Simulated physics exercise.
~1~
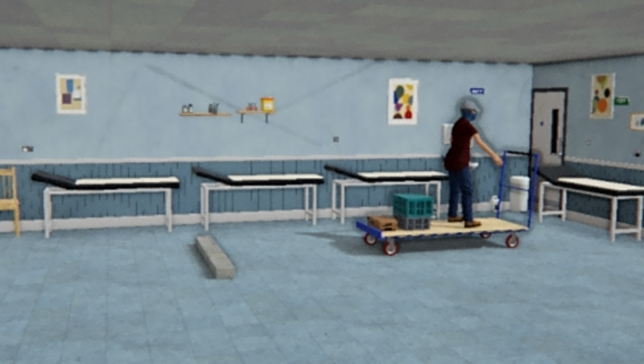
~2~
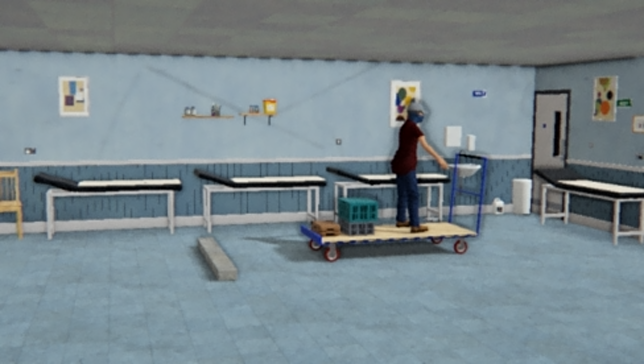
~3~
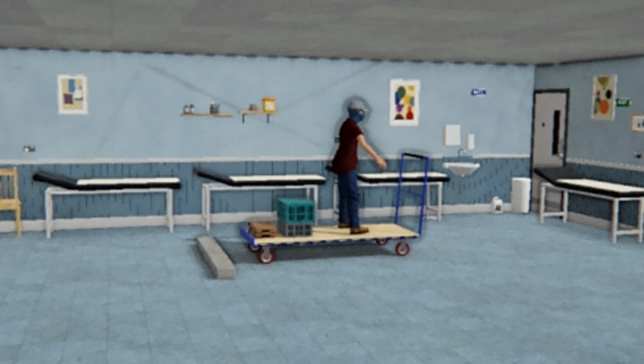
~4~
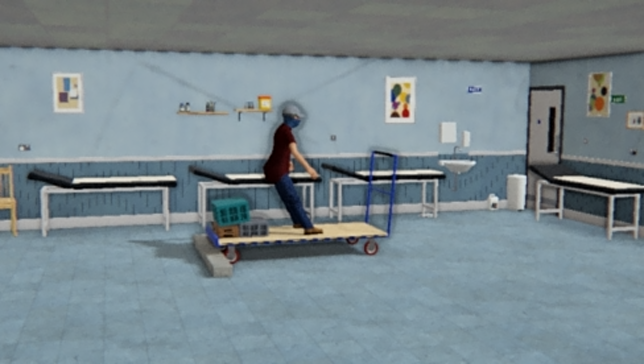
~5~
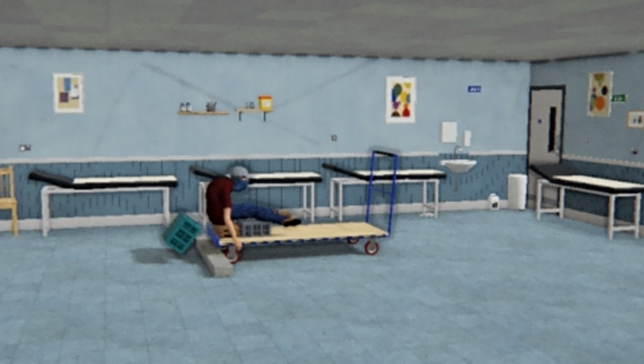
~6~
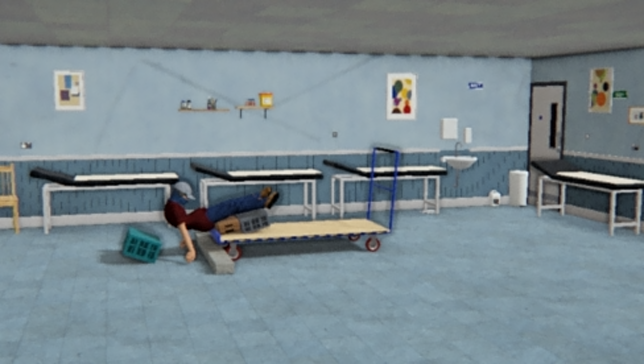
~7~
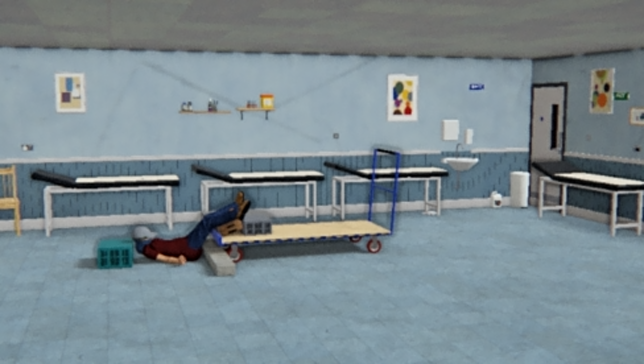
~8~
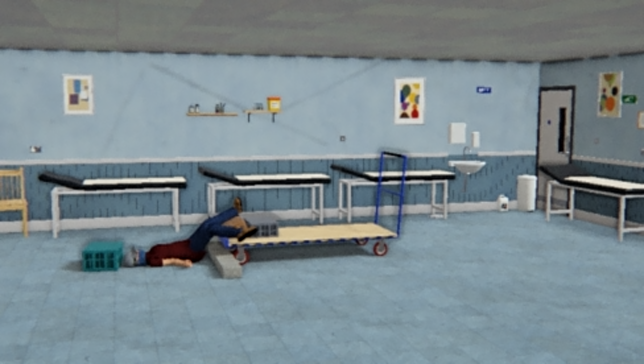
A person in a dark red top, jeans and a grey helmet stands on a blue-framed flatbed trolley in a pale blue room with padded tables along the far wall, seen from the side by a slightly swaying camera. A teal crate, a grey crate and a brown case sit toward the deck's left end. The trolley rolls left and stops against a low grey kerb. The teal crate tumbles over the front, and the person drops and pitches headfirst after it. The person ends lying on the floor beside the upturned teal crate, legs raised against the deck, where the other two items remain.
